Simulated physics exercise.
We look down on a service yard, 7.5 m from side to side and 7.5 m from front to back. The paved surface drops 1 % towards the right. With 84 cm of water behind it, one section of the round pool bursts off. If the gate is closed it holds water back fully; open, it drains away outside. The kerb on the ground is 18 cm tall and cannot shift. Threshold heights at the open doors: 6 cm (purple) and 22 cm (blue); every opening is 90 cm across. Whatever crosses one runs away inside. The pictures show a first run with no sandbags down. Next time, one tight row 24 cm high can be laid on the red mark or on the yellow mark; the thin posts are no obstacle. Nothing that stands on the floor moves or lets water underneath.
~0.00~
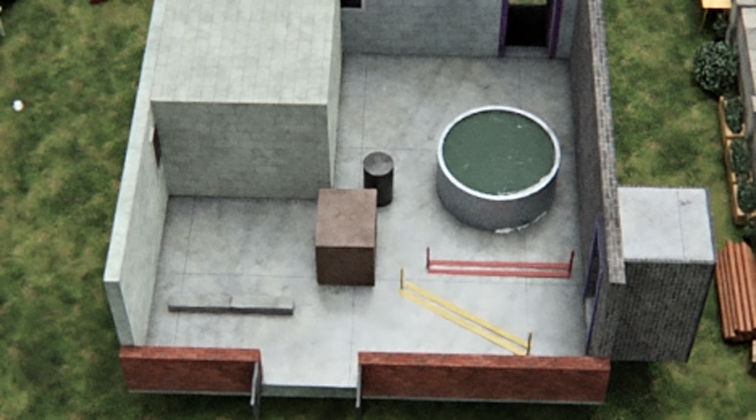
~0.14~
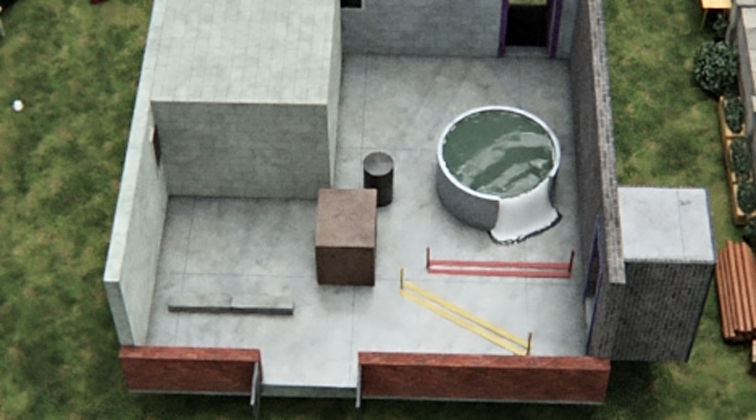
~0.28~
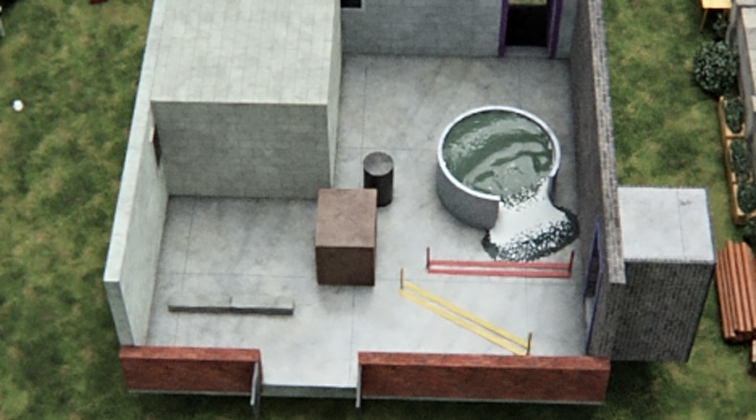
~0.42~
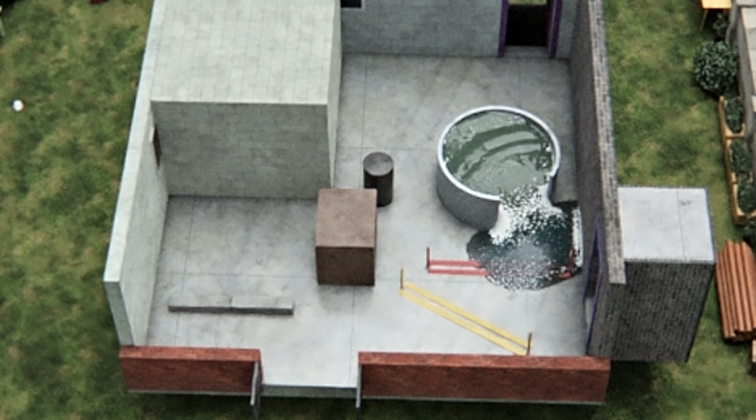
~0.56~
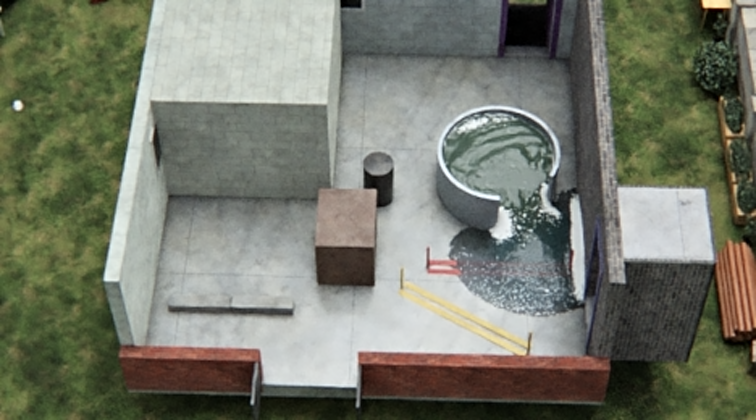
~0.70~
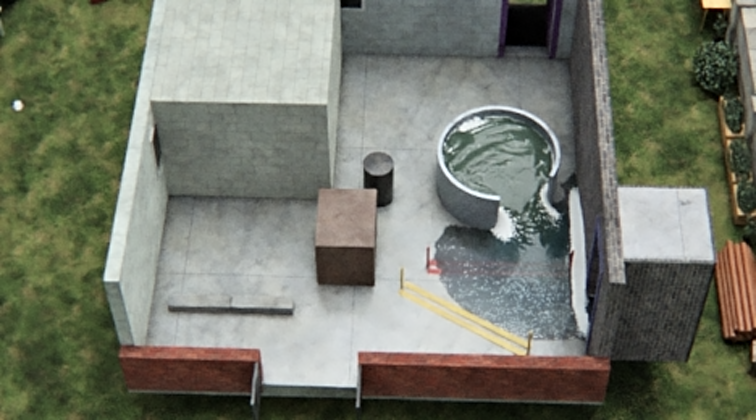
Round pool in a walled yard bursting open at its front, water pouring out and spreading across the paving over red rails.
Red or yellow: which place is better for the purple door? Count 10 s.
Choose yellow.
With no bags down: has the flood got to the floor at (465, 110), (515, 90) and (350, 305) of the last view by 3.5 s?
In turn: Dry, under water, wet.
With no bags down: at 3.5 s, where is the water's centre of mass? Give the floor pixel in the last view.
Around (478, 270).
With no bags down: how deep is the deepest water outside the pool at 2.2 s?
About 51 cm.
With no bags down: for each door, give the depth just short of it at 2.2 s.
In cm: Purple 0, blue 19.
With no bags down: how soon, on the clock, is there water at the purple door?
Purple 3.0 s.
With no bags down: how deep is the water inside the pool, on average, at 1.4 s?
Roughly 50 cm on average.
After 1.4 s water covers 20 % of the floor and is deepest (62 cm) near (583, 381) in the run without bags; in at the purple door, 0 L with no bags, 0 L with the row on red, 0 L on yellow.
After 2.2 s water covers 25 % of the floor and is deepest (51 cm) near (573, 381) in the run without bags; in at the purple door, 0 L with no bags, 0 L with the row on red, 0 L on yellow.
After 3.5 s water covers 50 % of the floor and is deepest (30 cm) near (571, 345) in the run without bags; in at the purple door, 3 L with no bags, 30 L with the row on red, 1 L on yellow.
After 6.0 s water covers 75 % of the floor and is deepest (24 cm) near (168, 200) in the run without bags; in at the purple door, 9 L with no bags, 97 L with the row on red, 6 L on yellow.
After 10.0 s water covers 95 % of the floor and is deepest (12 cm) near (444, 215) in the run without bags; in at the purple door, 9 L with no bags, 119 L with the row on red, 7 L on yellow.
